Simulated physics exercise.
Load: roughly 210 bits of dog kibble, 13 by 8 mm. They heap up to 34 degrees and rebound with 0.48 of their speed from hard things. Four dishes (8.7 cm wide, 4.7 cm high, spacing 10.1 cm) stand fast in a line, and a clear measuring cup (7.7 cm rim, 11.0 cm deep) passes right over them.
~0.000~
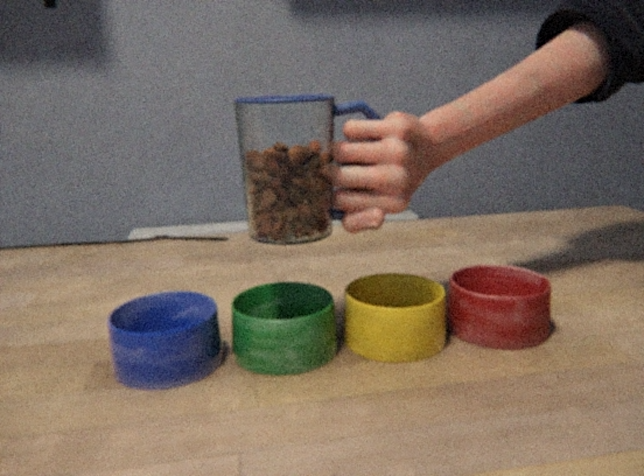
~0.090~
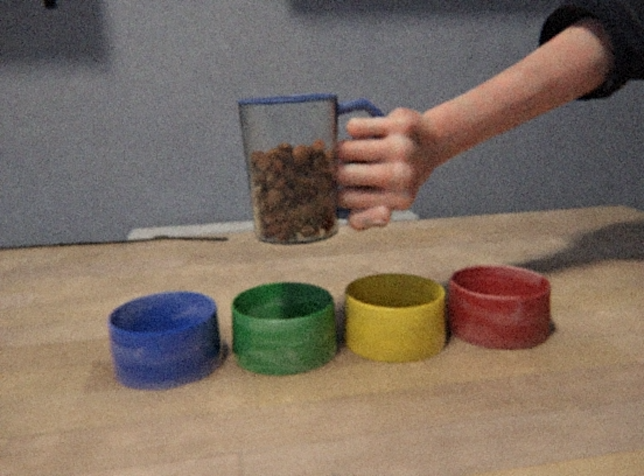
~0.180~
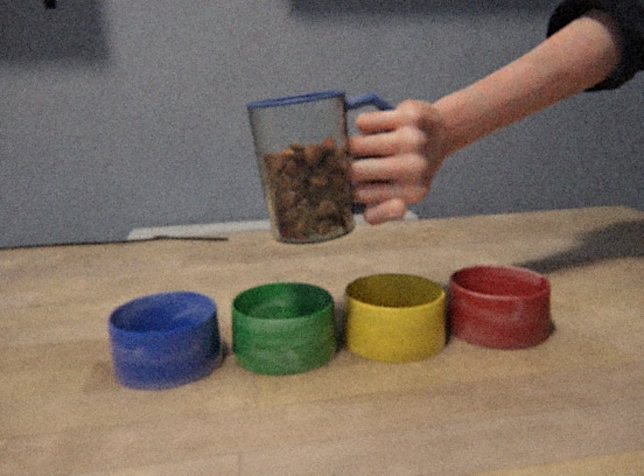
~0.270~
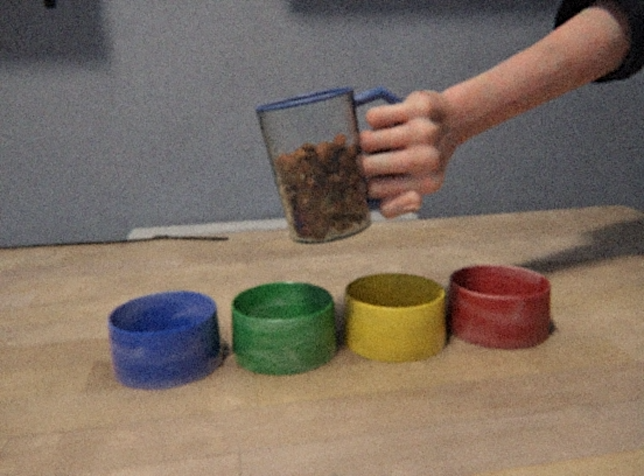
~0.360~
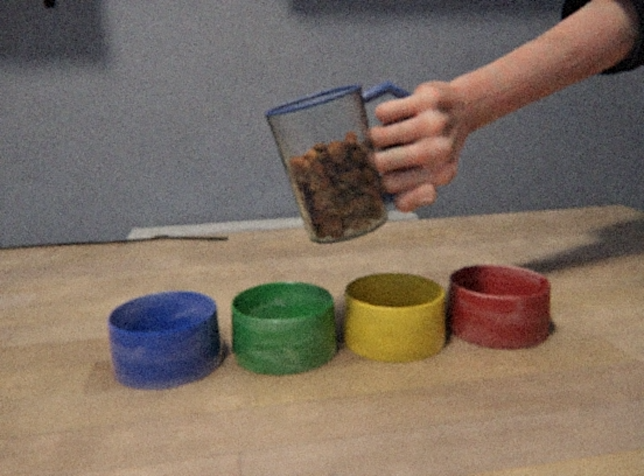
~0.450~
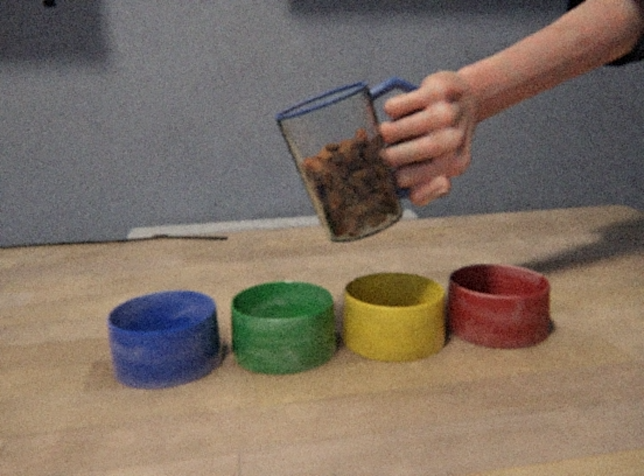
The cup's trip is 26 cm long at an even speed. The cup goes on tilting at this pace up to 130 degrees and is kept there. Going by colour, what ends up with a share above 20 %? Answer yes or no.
Red dish: Yes; blue dish: No; green dish: No; yellow dish: No; on the counter: No.
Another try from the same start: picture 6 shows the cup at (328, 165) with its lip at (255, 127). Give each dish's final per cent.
Red 0, blue 0, green 0, yellow 80.
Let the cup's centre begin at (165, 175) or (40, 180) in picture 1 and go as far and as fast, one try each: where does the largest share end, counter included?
The winner: Yellow; green.
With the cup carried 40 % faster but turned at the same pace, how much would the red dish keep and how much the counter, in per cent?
In that case red 100; counter 0.
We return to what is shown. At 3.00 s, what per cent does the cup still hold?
Roughly 0 per cent.
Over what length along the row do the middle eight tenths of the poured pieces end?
Roughly 5 cm.
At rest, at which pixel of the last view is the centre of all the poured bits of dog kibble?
Near (498, 297).
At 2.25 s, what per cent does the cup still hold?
About 100 per cent.
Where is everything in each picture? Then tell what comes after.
In the first frame, cup at (288, 168), tilt 0 degrees, lip at (236, 101), moved 0.0 cm; middle of the pieces at (286, 194); blue dish at (164, 311); green dish at (283, 301); yellow dish at (394, 290); red dish at (499, 281).
In the second frame, cup at (293, 168), tilt 2 degrees, lip at (239, 102), moved 0.4 cm; middle of the pieces at (291, 194).
In the third frame, cup at (305, 167), tilt 6 degrees, lip at (248, 106), moved 1.5 cm; middle of the pieces at (305, 193).
In the fourth frame, cup at (318, 166), tilt 10 degrees, lip at (257, 110), moved 2.5 cm; middle of the pieces at (320, 192).
In the fifth frame, cup at (331, 165), tilt 14 degrees, lip at (267, 114), moved 3.6 cm; middle of the pieces at (335, 191).
In the sixth frame, cup at (344, 164), tilt 19 degrees, lip at (276, 118), moved 4.7 cm; middle of the pieces at (349, 189); blue dish at (163, 311); green dish at (282, 300); yellow dish at (394, 290); red dish at (499, 280). Its pace works out near 50 degrees a second; the hand travels 12 cm a second.
After 1.53 s, tilt 70 degrees; cup holds 100 %.
After 2.25 s, tilt 104 degrees; cup holds 100 %.
Then, at 3.00 s, tilt 130 degrees; cup holds 0 %, red 100 %.
By 3.3 s all is still; red 100 %, blue 0 %, green 0 %, yellow 0 %, counter 0 %.
